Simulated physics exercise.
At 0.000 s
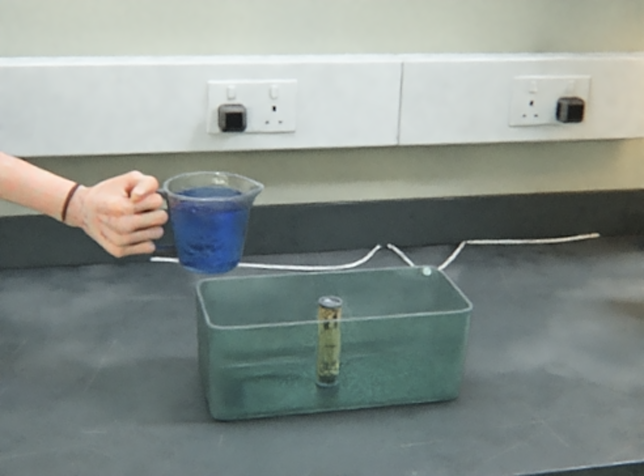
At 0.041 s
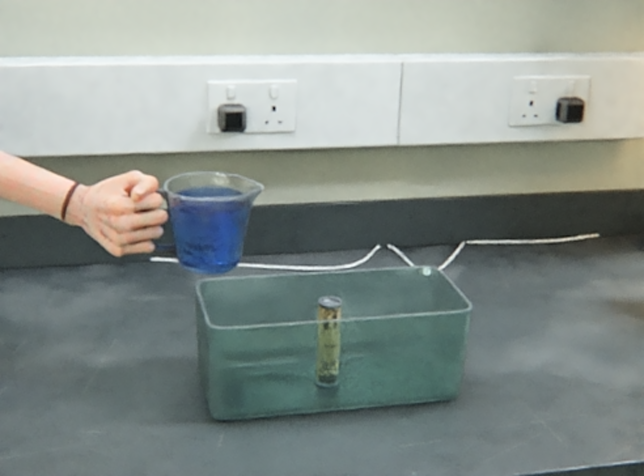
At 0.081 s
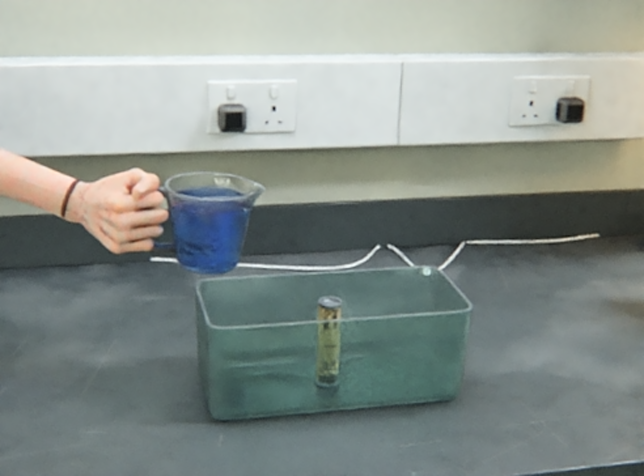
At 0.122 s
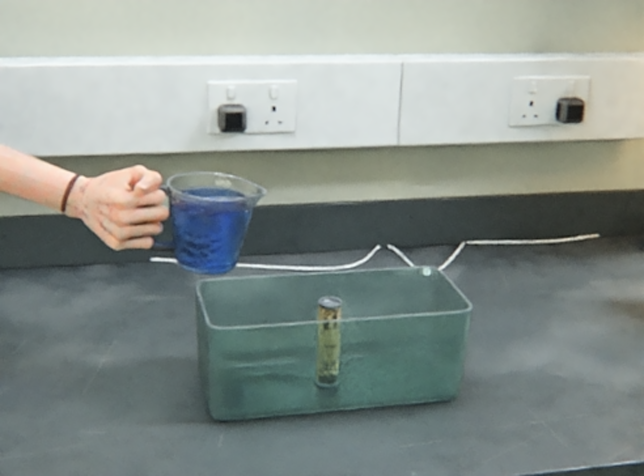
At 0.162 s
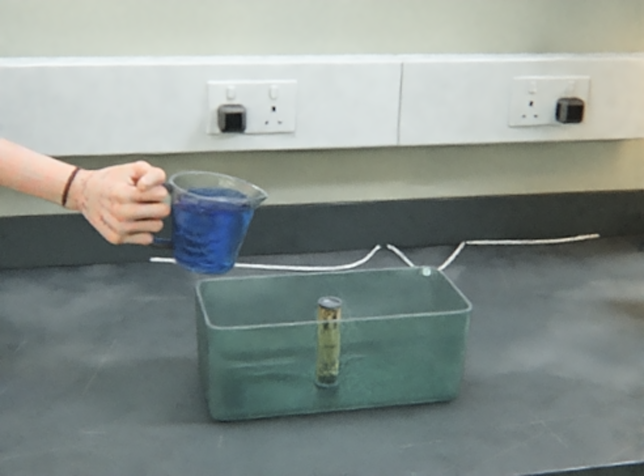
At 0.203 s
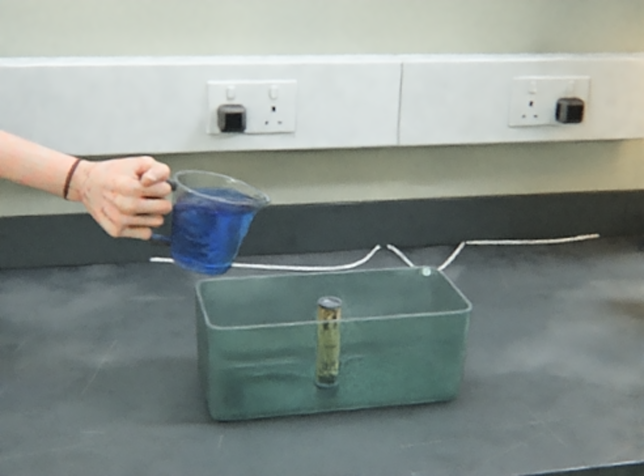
On a dark counter, a hand slowly tilts a jug of blue water slightly rightward.
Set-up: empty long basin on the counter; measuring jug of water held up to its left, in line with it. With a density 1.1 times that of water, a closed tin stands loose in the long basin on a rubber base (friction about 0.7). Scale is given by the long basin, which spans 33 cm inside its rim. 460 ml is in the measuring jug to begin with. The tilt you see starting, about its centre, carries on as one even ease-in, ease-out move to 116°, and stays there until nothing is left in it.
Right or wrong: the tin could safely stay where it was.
Right, it remains upright.
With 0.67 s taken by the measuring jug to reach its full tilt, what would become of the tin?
Result: Tin upright.
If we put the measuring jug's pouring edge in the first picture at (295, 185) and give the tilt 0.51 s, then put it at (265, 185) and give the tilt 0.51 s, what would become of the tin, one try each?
Trial 1 - tin tips; trial 2 - tin tips.
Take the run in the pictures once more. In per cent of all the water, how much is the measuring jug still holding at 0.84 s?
5 per cent or thereabouts.
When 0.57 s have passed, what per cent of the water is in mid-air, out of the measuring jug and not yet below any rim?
I'd put it at about 22 percent.
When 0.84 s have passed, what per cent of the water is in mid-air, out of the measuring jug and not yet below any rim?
5 per cent, roughly.
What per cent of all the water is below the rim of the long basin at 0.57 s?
Around 18%.
By 0.57 s the tilt is 79° and 60 per cent is still to pour; the tin stands where it began.
By 0.84 s the tilt is 114° and 5 per cent is still to pour; the tin stands 1 cm from where it began.
By 1.12 s the tilt is 116° and 0 per cent is still to pour; the tin stands 1 cm from where it began.
By 1.42 s the tilt is 116° and 0 per cent is still to pour; the tin stands 1 cm from where it began.
At rest the tin stands 1 cm from where it began.
